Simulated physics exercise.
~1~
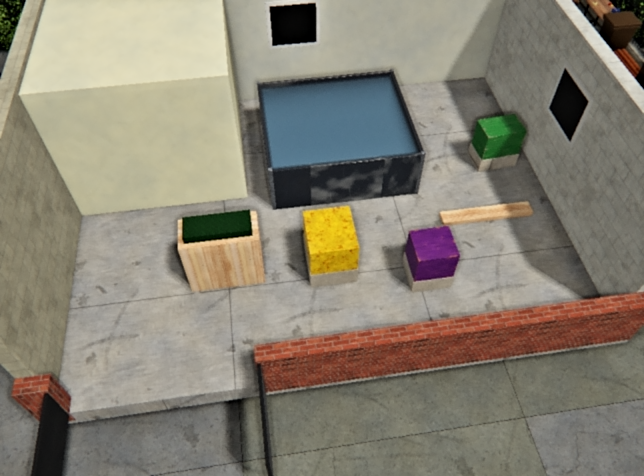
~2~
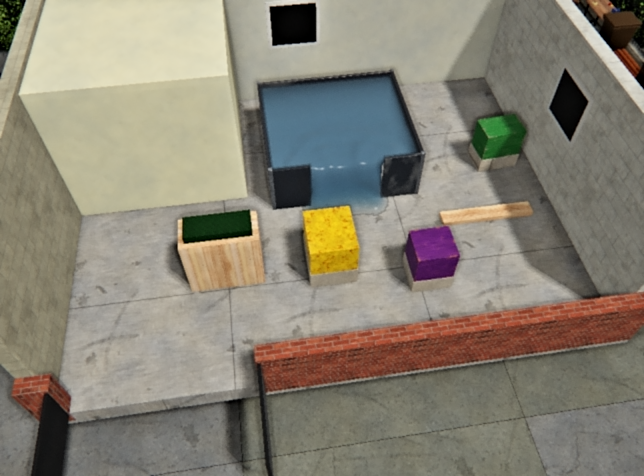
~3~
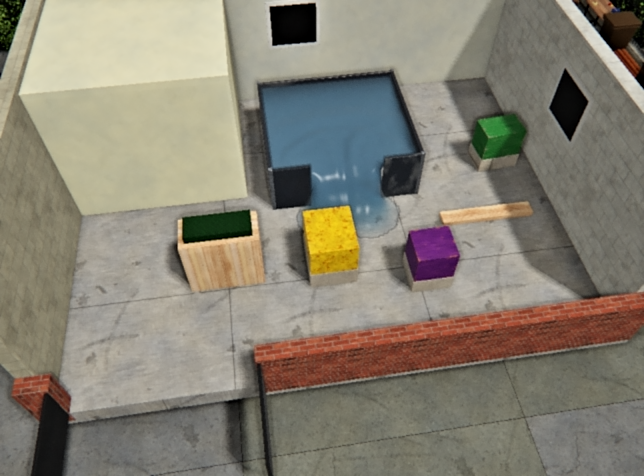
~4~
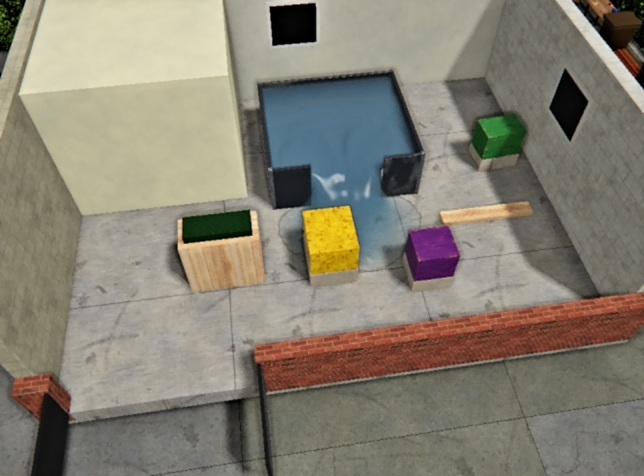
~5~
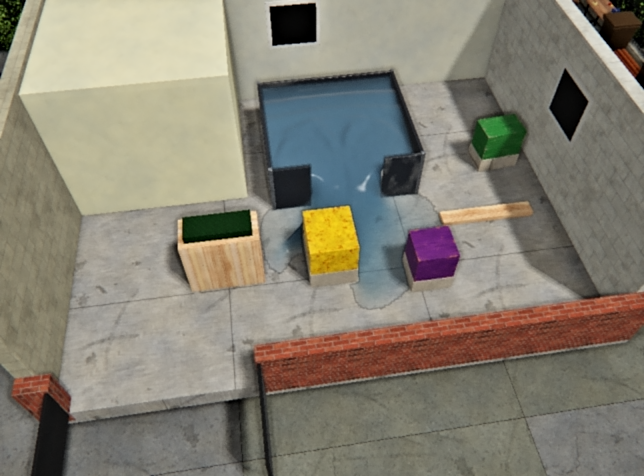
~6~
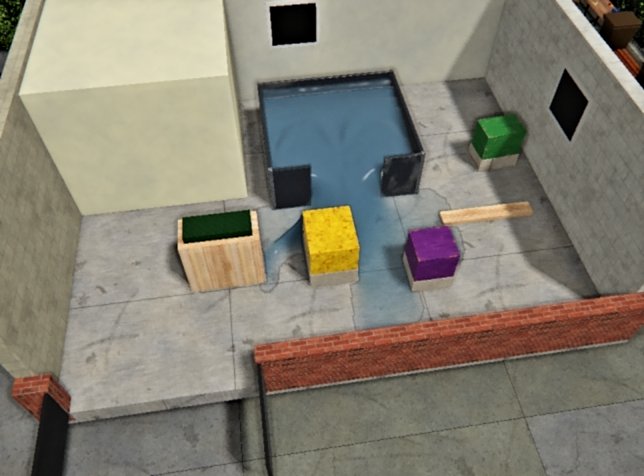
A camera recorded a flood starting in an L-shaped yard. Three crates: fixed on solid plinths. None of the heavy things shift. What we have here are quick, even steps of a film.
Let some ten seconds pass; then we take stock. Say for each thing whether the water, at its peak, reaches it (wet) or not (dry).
My prediction: The purple crate is caught by the water; the green crate is safe from the water; the yellow crate is caught by the water.
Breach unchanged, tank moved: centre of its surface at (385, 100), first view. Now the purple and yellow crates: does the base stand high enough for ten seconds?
The purple crate is flooded and the yellow crate is flooded.
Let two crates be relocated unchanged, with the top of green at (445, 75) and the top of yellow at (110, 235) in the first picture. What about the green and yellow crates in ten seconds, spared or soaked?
Put simply, the green one is never reached and the yellow one is never reached.
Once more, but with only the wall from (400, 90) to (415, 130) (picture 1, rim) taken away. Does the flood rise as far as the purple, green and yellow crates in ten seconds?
Purple crate is not reached; green crate is reached; yellow crate is not reached.
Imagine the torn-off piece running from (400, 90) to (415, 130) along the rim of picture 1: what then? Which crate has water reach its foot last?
The yellow one, by my reading.
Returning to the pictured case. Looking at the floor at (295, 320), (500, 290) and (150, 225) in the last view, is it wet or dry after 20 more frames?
First spot swamped, second spot swamped, third spot swamped.
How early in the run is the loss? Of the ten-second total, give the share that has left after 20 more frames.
About 5 %.
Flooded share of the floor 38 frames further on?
I'd put it at roughly 95 per cent.
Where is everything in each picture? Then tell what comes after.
In the first frame, the open tank at (336, 120) is whole and still.
In the second frame, the front is at a hidden place, out from the gap at (346, 188).
In the third frame, the front is at a hidden place, out from the gap at (346, 189).
In the fourth frame, water pours out at (346, 190) and has run to (375, 267).
In the fifth frame, the front is at (384, 301), out from the gap at (346, 189).
In the sixth frame, the front is at a hidden place, out from the gap at (346, 188).
A moment on, water covers 35 % of the floor; the purple crate water round its plinth, the green crate not reached, the yellow crate water round its plinth.
Next, water covers 55 % of the floor; the purple crate water round its plinth, the green crate not reached, the yellow crate water round its plinth.
Then, water covers 75 % of the floor; the purple crate water round its plinth, the green crate water round its plinth, the yellow crate water round its plinth.
Later, water covers 95 % of the floor; the purple crate water round its plinth, the green crate water round its plinth, the yellow crate water round its plinth.
In the end, water covers 100 % of the floor; the purple crate was topped, the green crate stayed above the water, the yellow crate was topped.
